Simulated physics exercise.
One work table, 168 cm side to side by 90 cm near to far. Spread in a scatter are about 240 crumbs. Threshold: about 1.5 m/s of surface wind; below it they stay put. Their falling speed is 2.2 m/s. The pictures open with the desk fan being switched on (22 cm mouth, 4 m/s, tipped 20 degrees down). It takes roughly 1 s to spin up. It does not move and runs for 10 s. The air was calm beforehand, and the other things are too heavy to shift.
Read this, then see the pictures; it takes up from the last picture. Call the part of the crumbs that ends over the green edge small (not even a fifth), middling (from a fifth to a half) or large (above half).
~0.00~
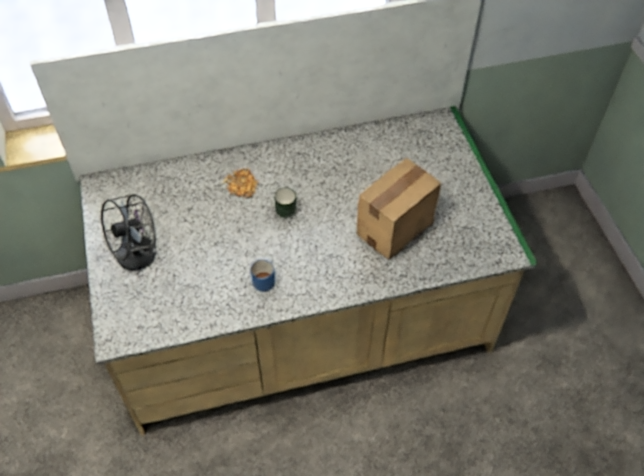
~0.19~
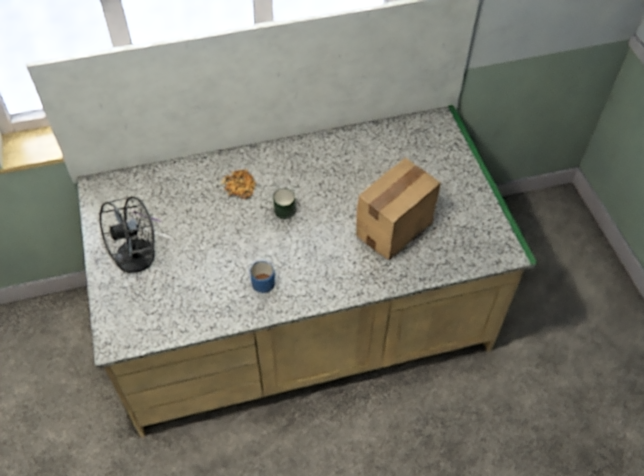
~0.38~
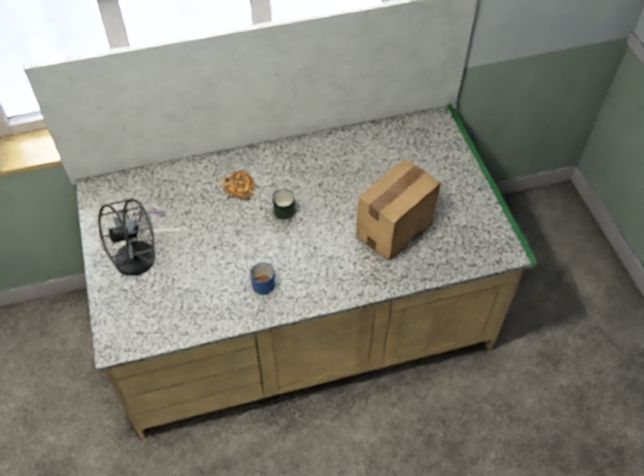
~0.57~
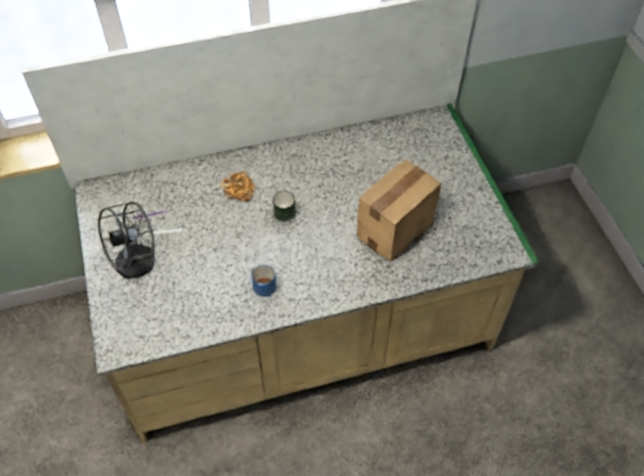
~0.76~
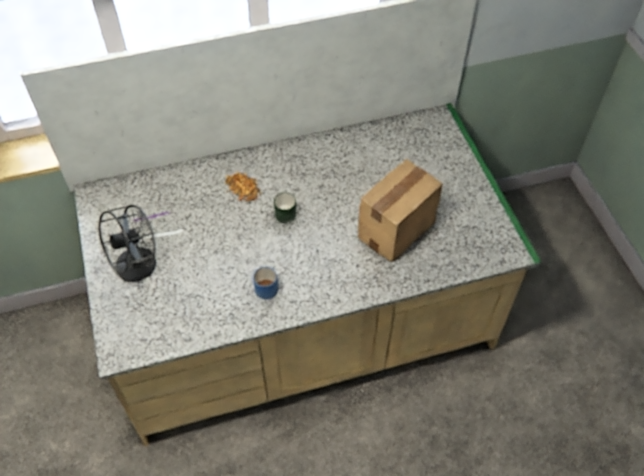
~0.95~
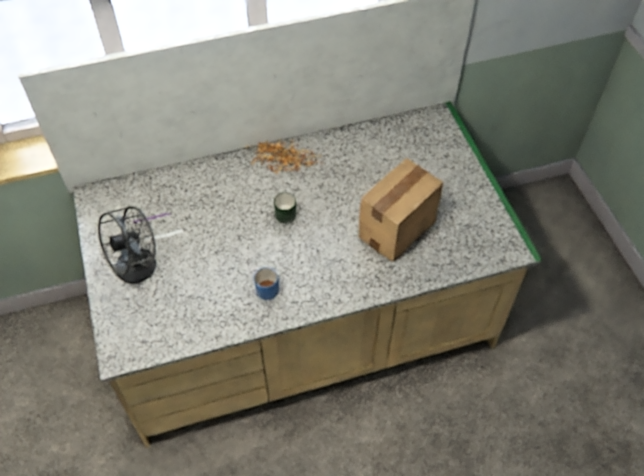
Large.
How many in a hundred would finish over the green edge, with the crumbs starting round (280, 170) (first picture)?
100 %.
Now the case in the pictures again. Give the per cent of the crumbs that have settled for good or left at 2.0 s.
About 100 %.
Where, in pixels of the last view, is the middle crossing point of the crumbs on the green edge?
I'd point to somewhere near (455, 109).
After 2.0 s, 0 % are on the move or not yet settled, 100 % are over the green edge.
After 3.2 s, 0 % are on the move or not yet settled, 100 % are over the green edge.
After 5.5 s, 0 % are on the move or not yet settled, 100 % are over the green edge.
After 10.0 s, at the end, 100 % are over the green edge.
